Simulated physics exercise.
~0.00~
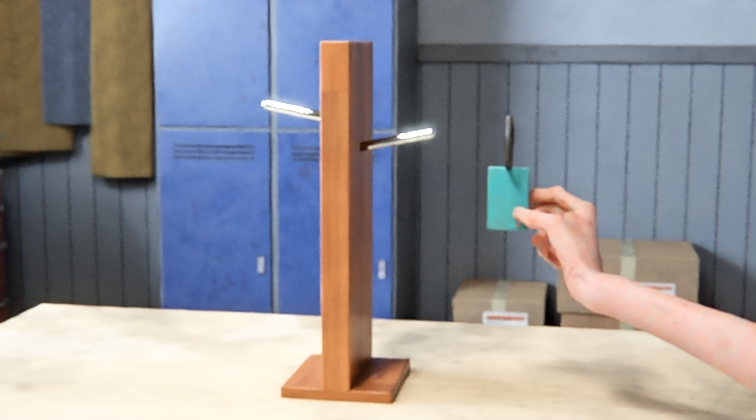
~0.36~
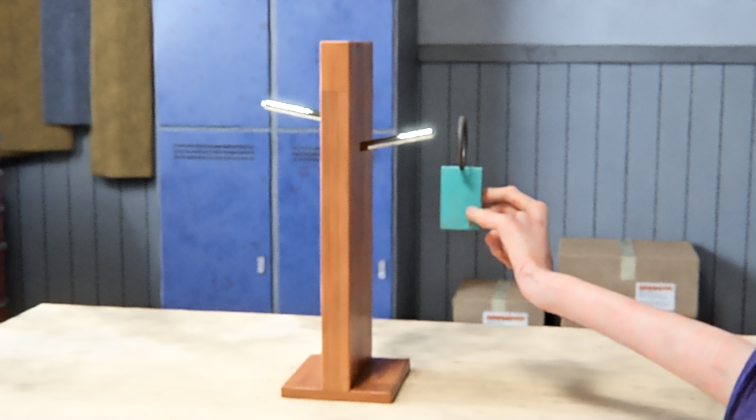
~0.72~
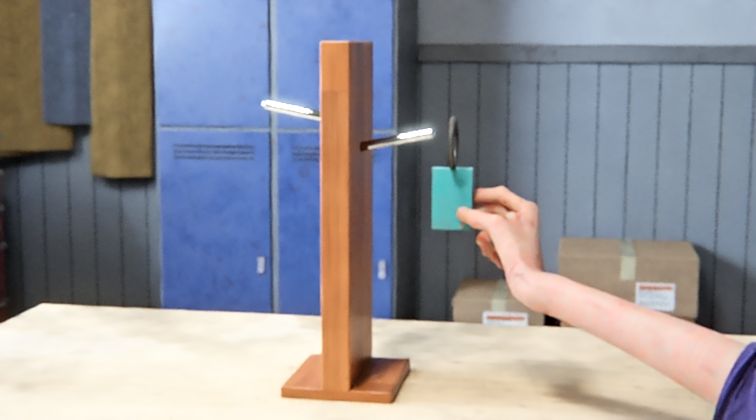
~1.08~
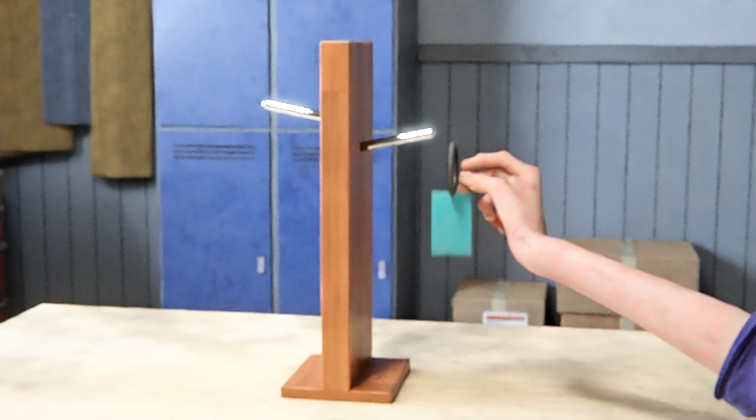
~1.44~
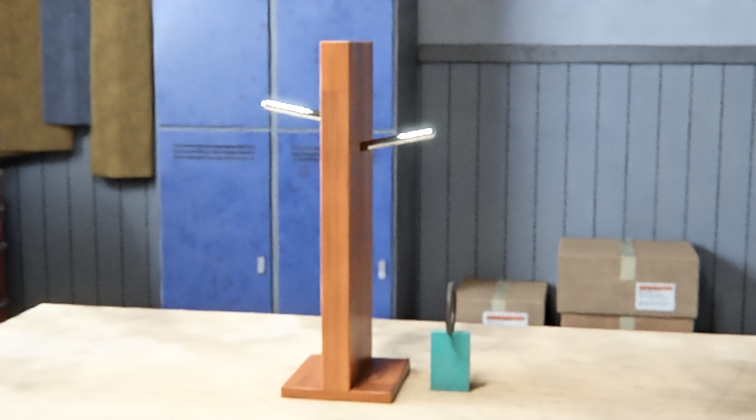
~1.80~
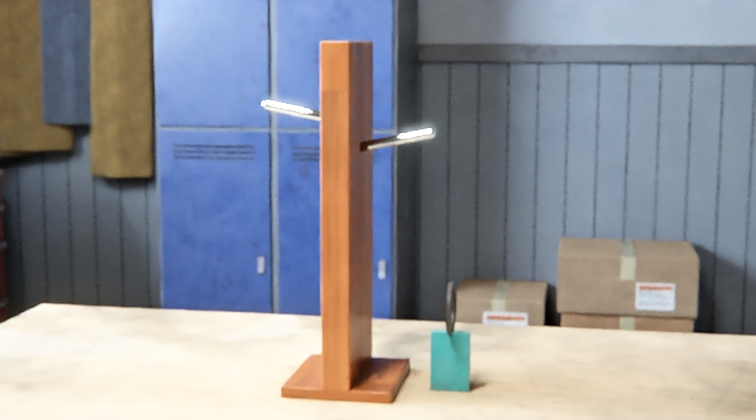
A turquoise tag with a dark ring at its top is held up by a hand on the right, level with the pegs of a brown wooden stand, seen from the front across a pale tabletop. Blue lockers, hanging cloths, grey panelling and cardboard boxes fill the background. The hand carries the tag left towards the stand's right peg, stopping just short of its bright tip. The tag then slips lower as the fingers come away near the ring. It drops to the table and stays upright to the right of the unmoved stand, the hand gone.
